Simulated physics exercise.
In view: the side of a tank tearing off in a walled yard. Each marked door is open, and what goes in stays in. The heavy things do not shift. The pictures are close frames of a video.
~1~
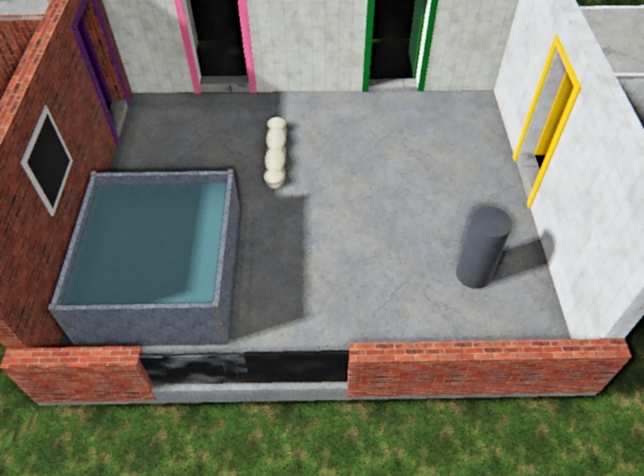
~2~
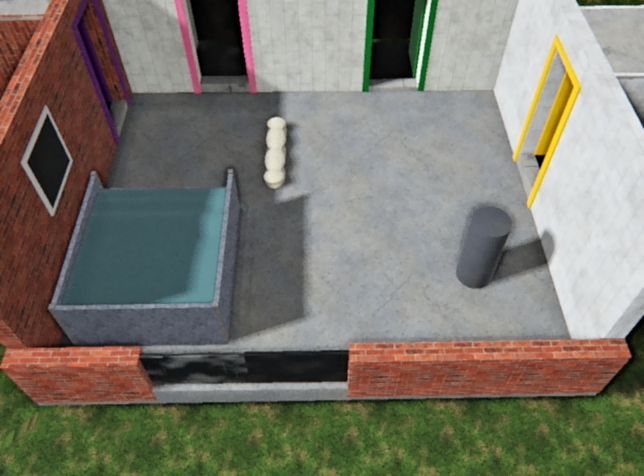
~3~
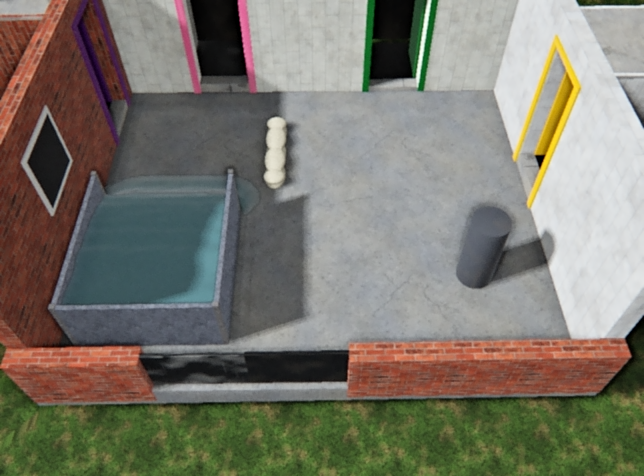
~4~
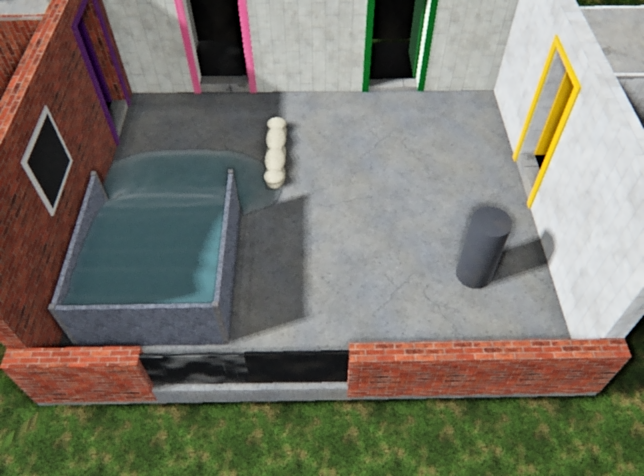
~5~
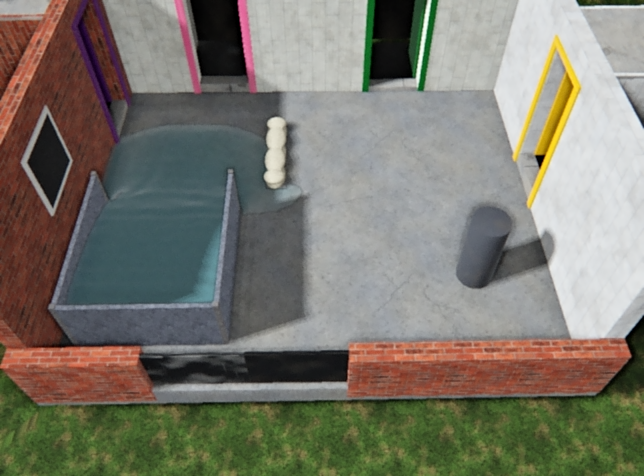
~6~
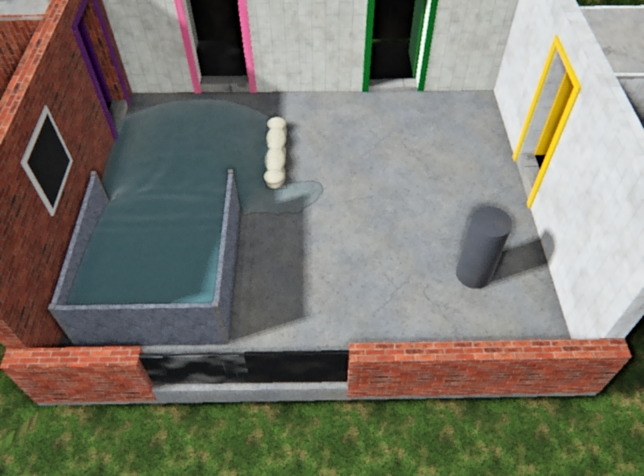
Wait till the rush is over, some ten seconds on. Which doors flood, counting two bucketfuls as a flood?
In the end: The pink door lets in a lot; the purple door lets in a lot; the green door admits no more than that; the yellow door admits no more than that.
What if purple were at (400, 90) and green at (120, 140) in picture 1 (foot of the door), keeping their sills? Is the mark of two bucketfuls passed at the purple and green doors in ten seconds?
One by one: The purple door stays under; the green door lets more in.
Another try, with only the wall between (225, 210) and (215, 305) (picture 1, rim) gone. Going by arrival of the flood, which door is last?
That is the purple one.
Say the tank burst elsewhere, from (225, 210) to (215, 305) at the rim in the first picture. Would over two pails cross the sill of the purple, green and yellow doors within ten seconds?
In short: Purple door stays under; green door takes more; yellow door takes more.
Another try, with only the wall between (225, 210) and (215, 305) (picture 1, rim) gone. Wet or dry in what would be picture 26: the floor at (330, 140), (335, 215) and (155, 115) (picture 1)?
One after the other: Dry, under water, dry.
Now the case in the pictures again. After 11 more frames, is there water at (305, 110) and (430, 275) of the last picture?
As listed: Under water, dry.
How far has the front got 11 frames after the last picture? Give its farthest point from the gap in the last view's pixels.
I would point to (438, 95).
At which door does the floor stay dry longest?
It is the yellow one.
A moment on, water covers 30 % of the floor; the pink door far over two buckets in, the purple door wet at the sill, nothing in, the green door not reached, the yellow door not reached.
Next, water covers 35 % of the floor; the pink door far over two buckets in, the purple door over two buckets in, the green door wet at the sill, nothing in, the yellow door not reached.
Then, water covers 55 % of the floor; the pink door far over two buckets in, the purple door far over two buckets in, the green door wet at the sill, nothing in, the yellow door wet at the sill, nothing in.
Later, water covers 90 % of the floor; the pink door far over two buckets in, the purple door far over two buckets in, the green door wet at the sill, nothing in, the yellow door wet at the sill, nothing in.
In the end, water covers 95 % of the floor; the pink door far over two buckets in, the purple door far over two buckets in, the green door wet at the sill, nothing in, the yellow door wet at the sill, nothing in.
